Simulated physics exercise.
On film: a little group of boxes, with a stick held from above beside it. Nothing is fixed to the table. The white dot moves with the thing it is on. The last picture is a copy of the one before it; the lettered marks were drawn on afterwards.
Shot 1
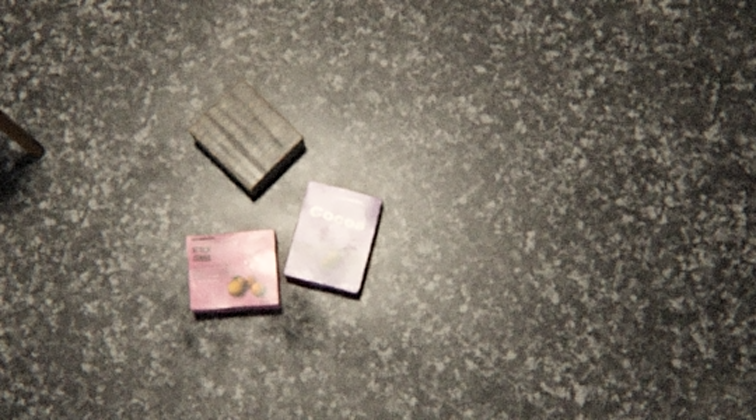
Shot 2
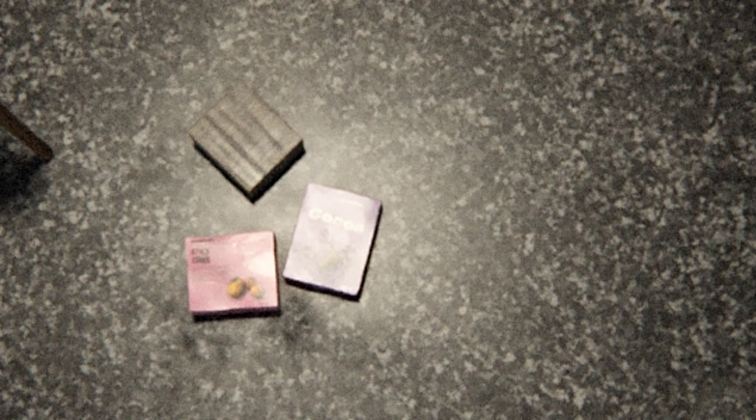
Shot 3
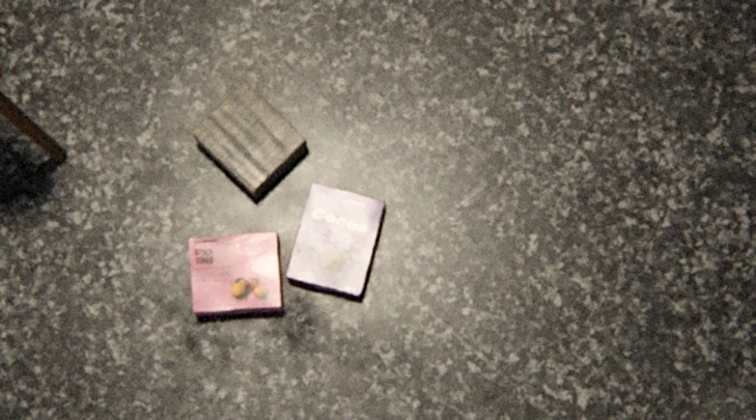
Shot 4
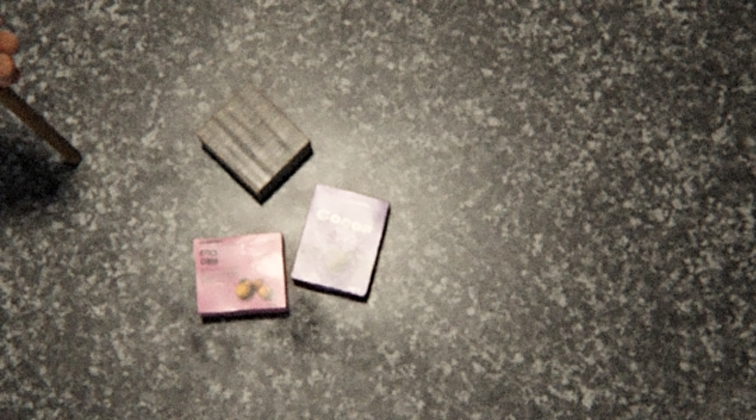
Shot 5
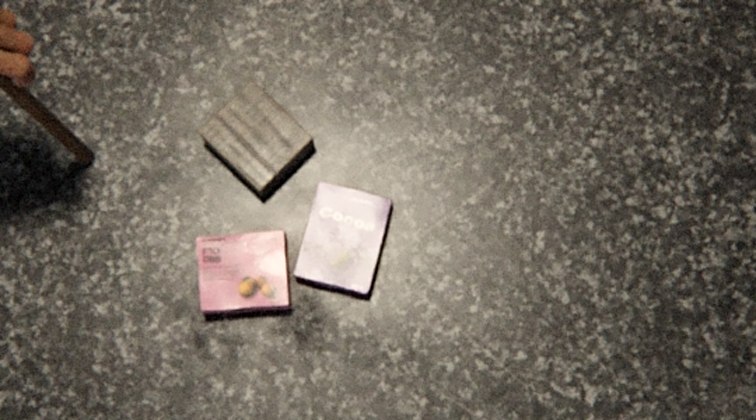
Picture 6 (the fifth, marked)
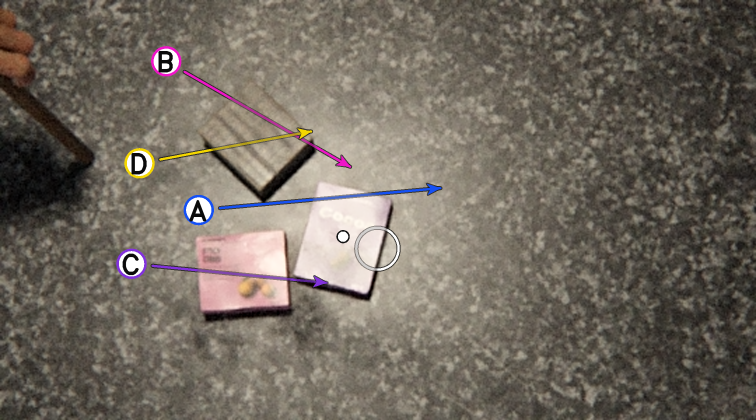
The video shows a wooden-looking grey block, a pink packet and a pale purple packet resting on a speckled grey surface, while a hand gradually enters at the upper left, moving a dark stick slightly rightward beside the nearly unmoving group.
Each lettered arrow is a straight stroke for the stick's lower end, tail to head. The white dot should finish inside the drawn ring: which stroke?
Take A.
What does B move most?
The grey block goes farthest.
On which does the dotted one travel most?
C.
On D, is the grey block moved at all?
On that stroke, yes.
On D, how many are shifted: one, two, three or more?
It moves one.
On the marked copy, A from (220, 208) to (440, 188); B from (184, 72) to (350, 167); C from (152, 266) to (327, 283); D from (160, 159) to (311, 131); the ring at (377, 249); the white dot at (343, 236).
Taking A. A third of the way, foot of the stick (300, 201); purple packet (344, 239); grey block (264, 137).
Two thirds of the way, foot of the stick (381, 194); purple packet (374, 247); grey block (264, 137).
When it is over, foot of the stick (440, 188); purple packet (378, 249); grey block (264, 137); the dot on the purple packet is in the ring.
As for the rest, B leaves the dotted thing at (363, 297); C leaves the dotted thing at (429, 225); D leaves the dotted thing at (344, 240).
